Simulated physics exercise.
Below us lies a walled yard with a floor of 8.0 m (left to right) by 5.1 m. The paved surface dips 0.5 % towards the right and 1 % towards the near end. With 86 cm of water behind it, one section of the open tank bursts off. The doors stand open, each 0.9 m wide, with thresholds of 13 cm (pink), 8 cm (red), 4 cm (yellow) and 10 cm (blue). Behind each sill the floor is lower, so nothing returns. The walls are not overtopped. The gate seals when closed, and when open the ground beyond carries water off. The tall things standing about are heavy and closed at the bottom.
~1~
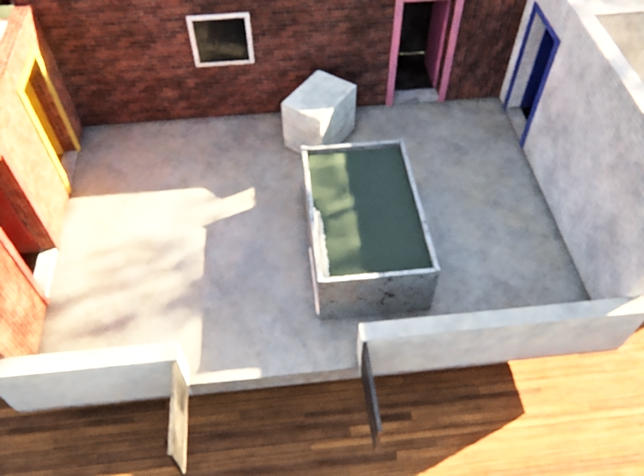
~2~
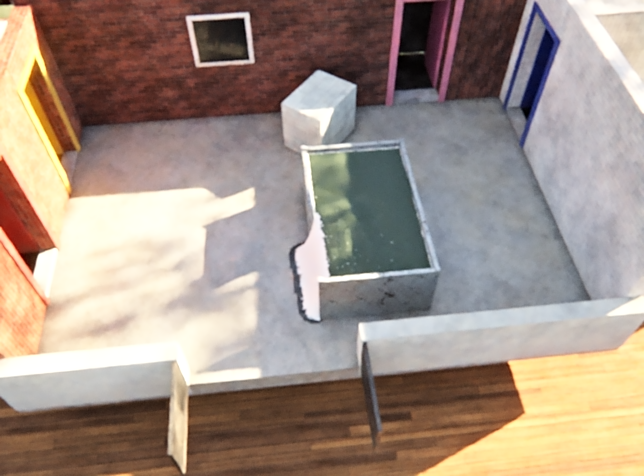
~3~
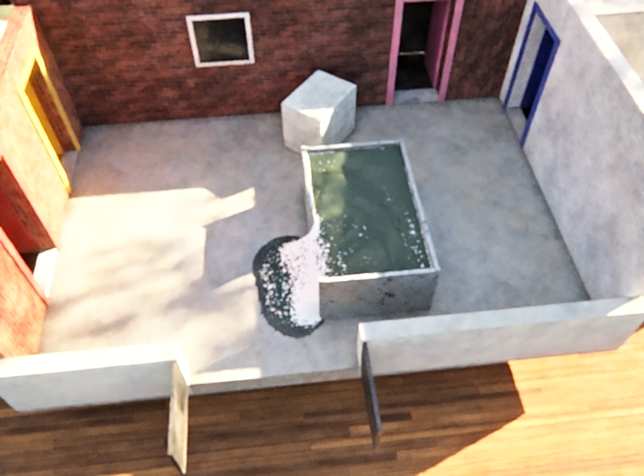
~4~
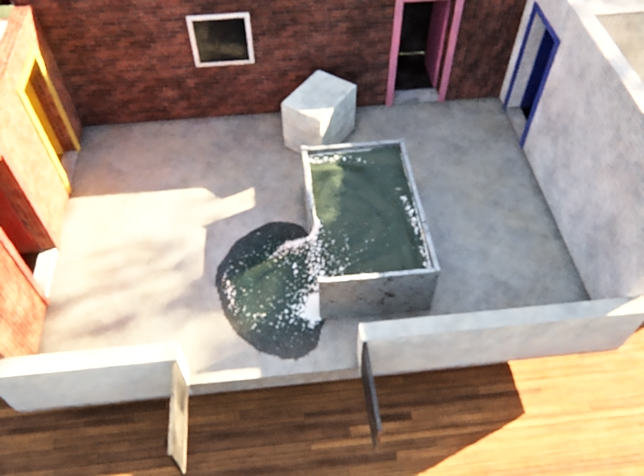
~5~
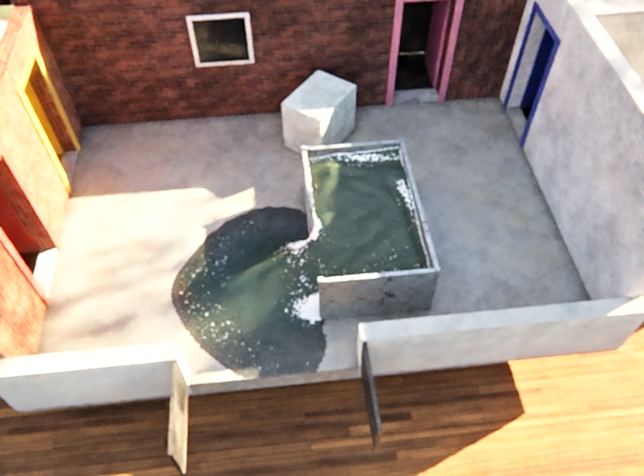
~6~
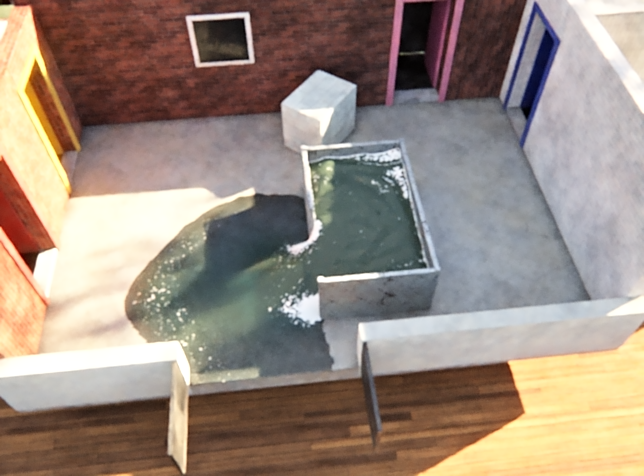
Dark green water in an open tank burst out through the tank's left side, foaming white, and spread leftward and toward the near wall in a widening pool across the grey floor of the walled yard.
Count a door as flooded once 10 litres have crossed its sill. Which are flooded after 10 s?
Door by door: At the pink door it does not reach the limit; at the red door it exceeds the limit; at the yellow door it passes the limit; at the blue door it keeps below the limit.
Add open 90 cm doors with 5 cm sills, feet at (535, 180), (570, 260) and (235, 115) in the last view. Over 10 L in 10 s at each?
In turn: Below, below, past it.
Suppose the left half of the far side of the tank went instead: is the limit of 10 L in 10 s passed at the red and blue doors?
Against that limit: Red under, blue above.
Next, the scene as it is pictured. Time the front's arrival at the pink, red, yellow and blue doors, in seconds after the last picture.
Arrival: Pink 5.0 s, red 0.4 s, yellow 1.2 s, blue 7.5 s.
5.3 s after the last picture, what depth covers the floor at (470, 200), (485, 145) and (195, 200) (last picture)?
About 0, 0 and 5 cm.
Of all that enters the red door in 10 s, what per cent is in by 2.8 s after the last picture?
Some 75 per cent by then.
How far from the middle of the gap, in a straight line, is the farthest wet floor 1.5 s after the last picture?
About 5.2 m.
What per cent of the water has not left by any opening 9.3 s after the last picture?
Some 64 per cent remains.
Then, 0.7 s after the last picture water covers 35 % of the floor and is deepest (51 cm) near (32, 383); pink door not reached, red door 15 cm at the sill, 18 L in, yellow door not reached, blue door not reached.
Then, 1.5 s after the last picture water covers 35 % of the floor and is deepest (47 cm) near (32, 383); pink door not reached, red door 30 cm at the sill, 110 L in, yellow door 9 cm at the sill, 0 L in, blue door not reached.
Then, 2.8 s after the last picture water covers 40 % of the floor and is deepest (28 cm) near (32, 383); pink door not reached, red door 16 cm at the sill, 203 L in, yellow door 11 cm at the sill, 18 L in, blue door not reached.
Then, 5.3 s after the last picture water covers 55 % of the floor and is deepest (26 cm) near (307, 118); pink door 1 cm at the sill, 0 L in, red door 11 cm at the sill, 262 L in, yellow door 9 cm at the sill, 63 L in, blue door not reached.
Then, 9.3 s after the last picture water covers 75 % of the floor and is deepest (11 cm) near (295, 191); pink door 3 cm at the sill, 0 L in, red door 6 cm at the sill, 270 L in, yellow door 7 cm at the sill, 122 L in, blue door 6 cm at the sill, 0 L in.
